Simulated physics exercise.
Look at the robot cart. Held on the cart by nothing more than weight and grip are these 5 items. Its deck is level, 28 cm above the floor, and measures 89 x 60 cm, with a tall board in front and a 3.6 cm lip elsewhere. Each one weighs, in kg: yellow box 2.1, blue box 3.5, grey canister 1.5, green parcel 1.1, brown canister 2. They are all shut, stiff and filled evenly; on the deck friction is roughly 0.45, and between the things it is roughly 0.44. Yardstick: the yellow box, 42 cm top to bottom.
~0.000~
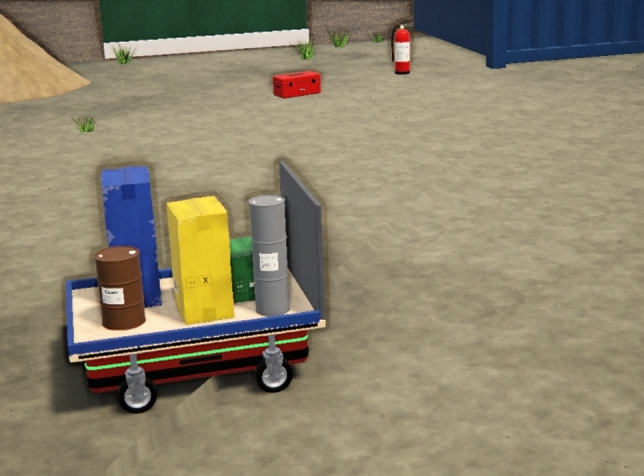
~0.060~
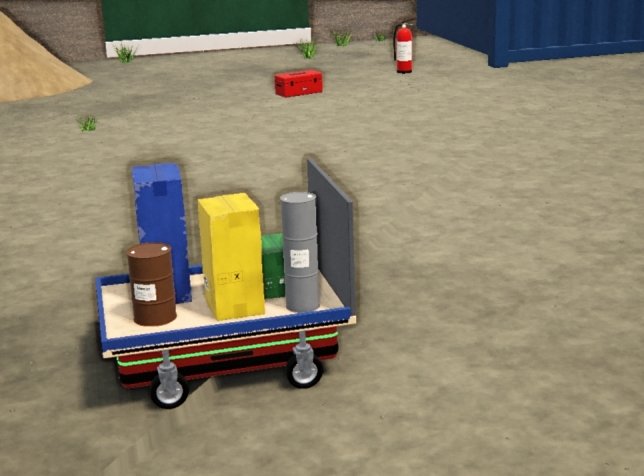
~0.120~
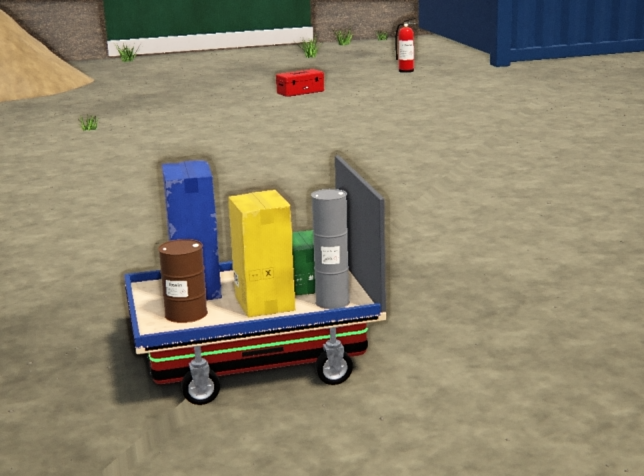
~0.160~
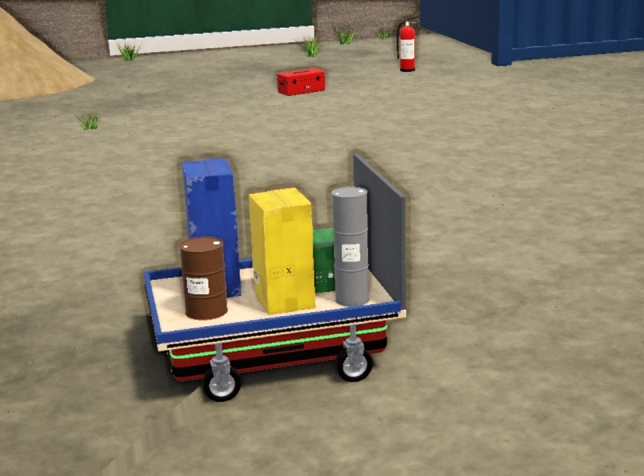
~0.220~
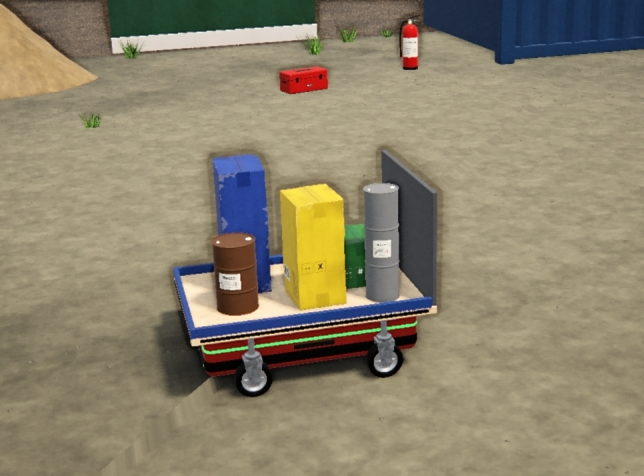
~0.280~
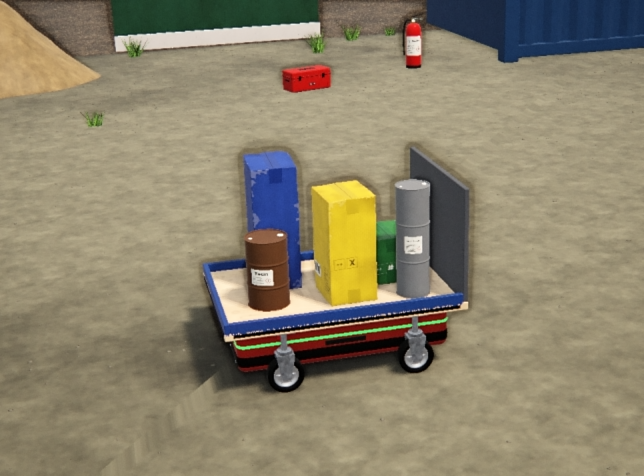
In a yard with a sand pile, a red toolbox and a fire extinguisher, a flat cart carrying blue, yellow and green boxes and brown and grey canisters rolls steadily to the right, its load staying in place.
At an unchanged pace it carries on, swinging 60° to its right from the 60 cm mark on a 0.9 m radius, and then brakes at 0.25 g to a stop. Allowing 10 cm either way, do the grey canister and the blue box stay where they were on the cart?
Grey canister: No, it shifts; blue box: Yes, it stays.
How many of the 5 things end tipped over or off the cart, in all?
So, 1 in all.
After 0.48 s, cart has run 96 cm, turned 13°; grey canister leaning 22° near (514, 232); green parcel slid 7 cm; yellow box slid 3 cm.
After 0.68 s, cart has run 136 cm, turned 39°; grey canister leaning 48° near (625, 257); blue box slid 4 cm near (495, 216); green parcel slid 14 cm.
After 1.08 s, cart has run 213 cm, turned 60°; grey canister leaning 66°; blue box slid 3 cm; green parcel slid 13 cm.
At rest (2.2 s), tipped over on the cart, grey canister; not toppled but over 10 cm from the start, yellow box and green parcel; the other 2 in place, give or take 10 cm.
